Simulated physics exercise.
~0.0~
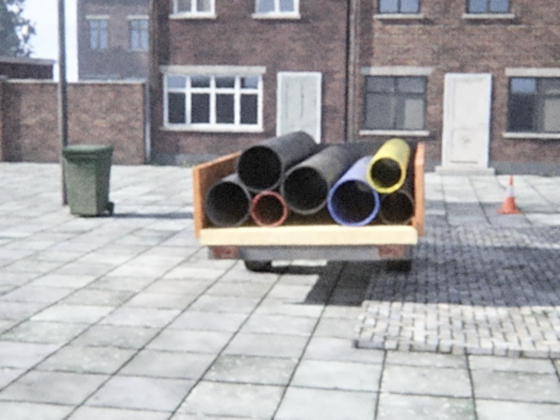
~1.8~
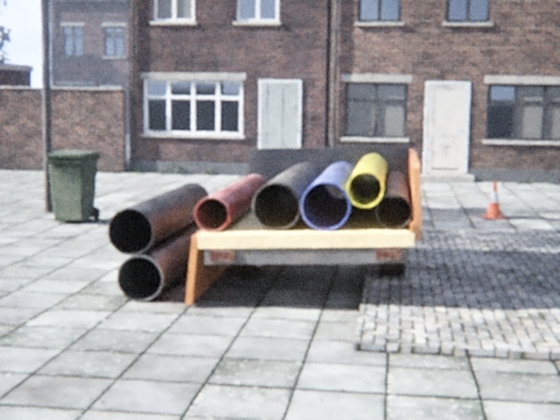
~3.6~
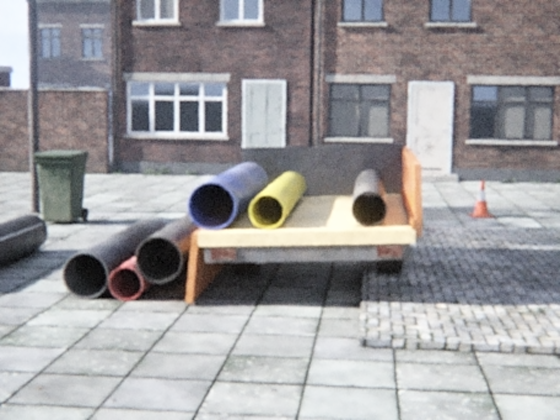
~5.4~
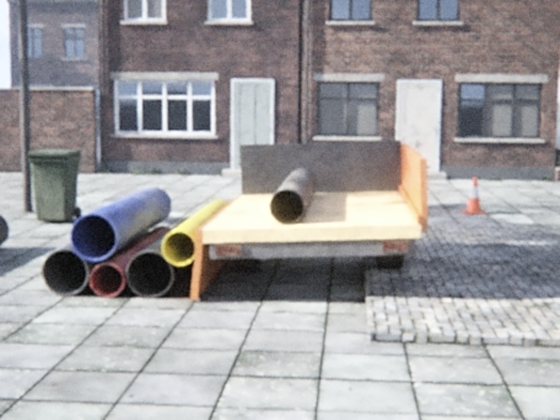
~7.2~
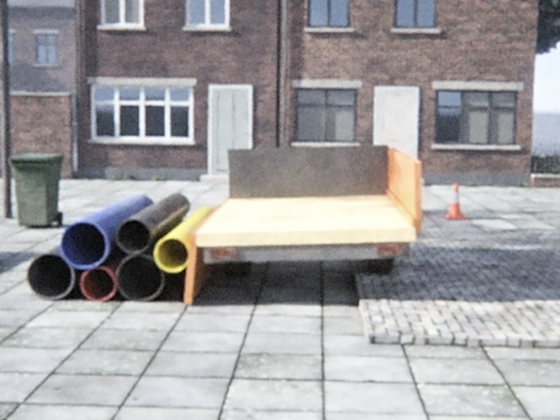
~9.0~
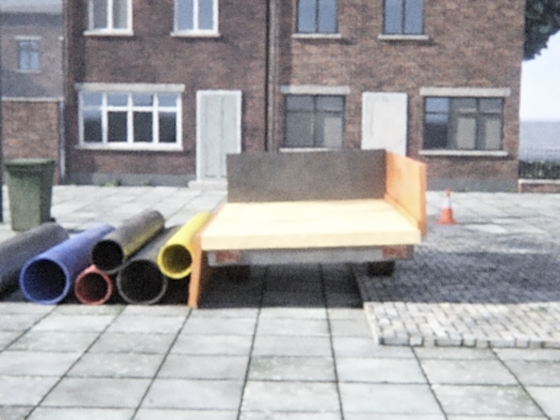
At first, seven hollow pipes, among them a red, a blue and a yellow one, lie stacked on a low trailer parked in front of brick houses. The left side board swings down, and two dark pipes tumble off that side while the others roll left across the deck. The red pipe and another dark one follow them down. Next the blue pipe drops onto the heap and the yellow one comes to the lowered board, leaving one dark pipe aboard. That one rolls off too, and finally the blue pipe settles lower, with the deck empty.
